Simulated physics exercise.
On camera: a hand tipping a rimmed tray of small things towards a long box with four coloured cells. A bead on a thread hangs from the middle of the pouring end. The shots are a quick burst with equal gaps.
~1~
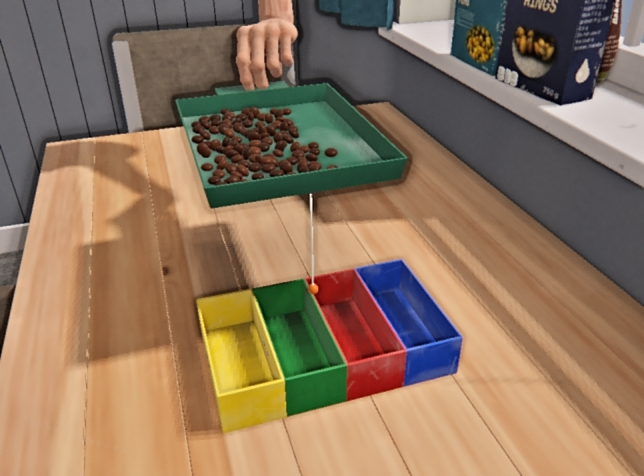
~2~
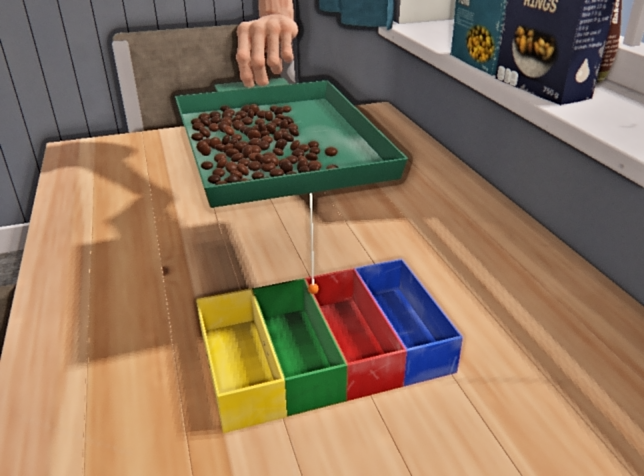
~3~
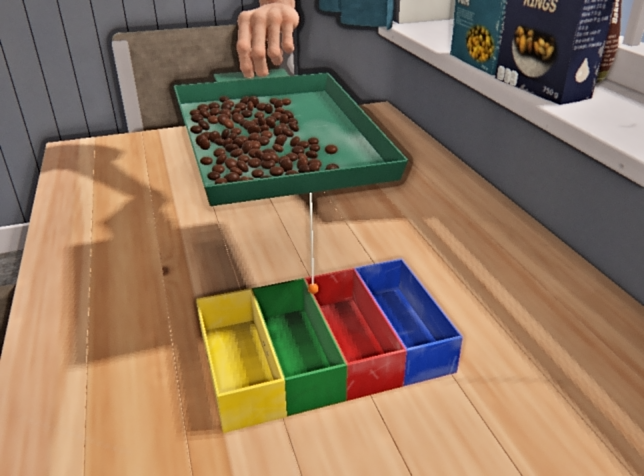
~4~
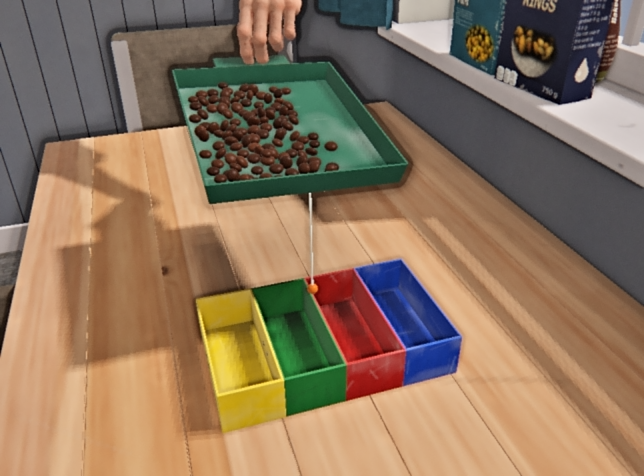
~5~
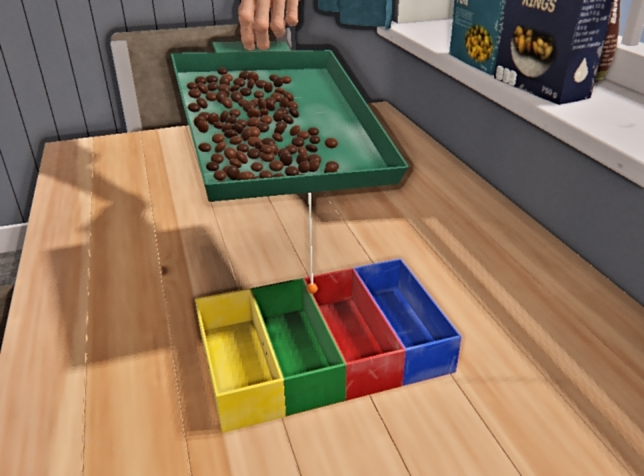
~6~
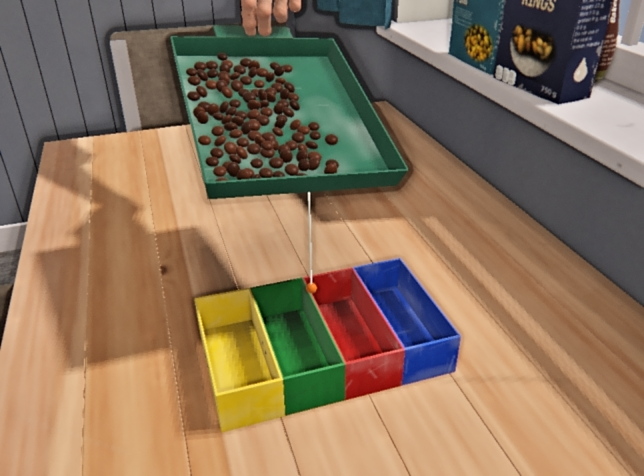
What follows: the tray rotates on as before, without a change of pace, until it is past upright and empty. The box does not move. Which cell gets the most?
It favours the blue compartment.
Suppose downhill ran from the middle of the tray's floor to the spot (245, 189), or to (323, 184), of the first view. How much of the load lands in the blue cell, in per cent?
Roughly 0 per cent, and 30 per cent.
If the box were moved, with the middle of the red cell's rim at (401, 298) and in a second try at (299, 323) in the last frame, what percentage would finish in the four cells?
Near 100 % and 50 %.
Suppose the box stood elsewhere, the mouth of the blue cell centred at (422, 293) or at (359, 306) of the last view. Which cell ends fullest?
In turn: That red cell; the blue cell.
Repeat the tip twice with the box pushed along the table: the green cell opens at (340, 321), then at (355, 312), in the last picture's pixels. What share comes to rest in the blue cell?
In turn 10 and 0 in a hundred.
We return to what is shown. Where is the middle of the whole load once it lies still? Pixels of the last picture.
Close to (385, 338).
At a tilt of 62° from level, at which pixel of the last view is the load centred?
At about (331, 163).
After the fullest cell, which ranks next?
The runner-up: The red cell.
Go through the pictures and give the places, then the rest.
In the first frame, corners of the pouring end near (208, 186) and (402, 157), level; middle of the load near (254, 145), flat chocolate drops; bead on its thread near (313, 289); yellow cell near (253, 403); green cell near (316, 387); red cell near (376, 372); blue cell near (433, 358).
In the second frame, corners of the pouring end near (208, 185) and (402, 157), level; middle of the load near (254, 143).
In the third frame, corners of the pouring end near (208, 184) and (402, 159), tipped barely, lowest at the right corner; middle of the load near (254, 138).
In the fourth frame, corners of the pouring end near (209, 183) and (403, 162), tipped a little, lowest at the right corner; middle of the load near (253, 130).
In the fifth frame, corners of the pouring end near (209, 181) and (403, 165), tipped a little, lowest at the right corner; middle of the load near (253, 122).
In the sixth frame, corners of the pouring end near (209, 180) and (403, 167), tipped clearly, lowest at the right corner; middle of the load near (254, 115); yellow cell near (251, 402); green cell near (314, 386); red cell near (374, 371); blue cell near (431, 357).
Shortly afterwards, tray tipped steeply; the whole lot on the tray.
Next, tray tipped past a quarter turn; near two thirds on the tray; near a quarter in the blue cell; a little in the red cell; only a few in the green cell; a little falling or outside the box.
Some moments later, tray tipped past a quarter turn; near half in the blue cell; near a third in the red cell; a little in the green cell; only a few falling or outside the box.
In the end, tray tipped past a quarter turn; near half in the blue cell; near a third in the red cell; a little in the green cell; none at all in the yellow cell; only a few outside the box.
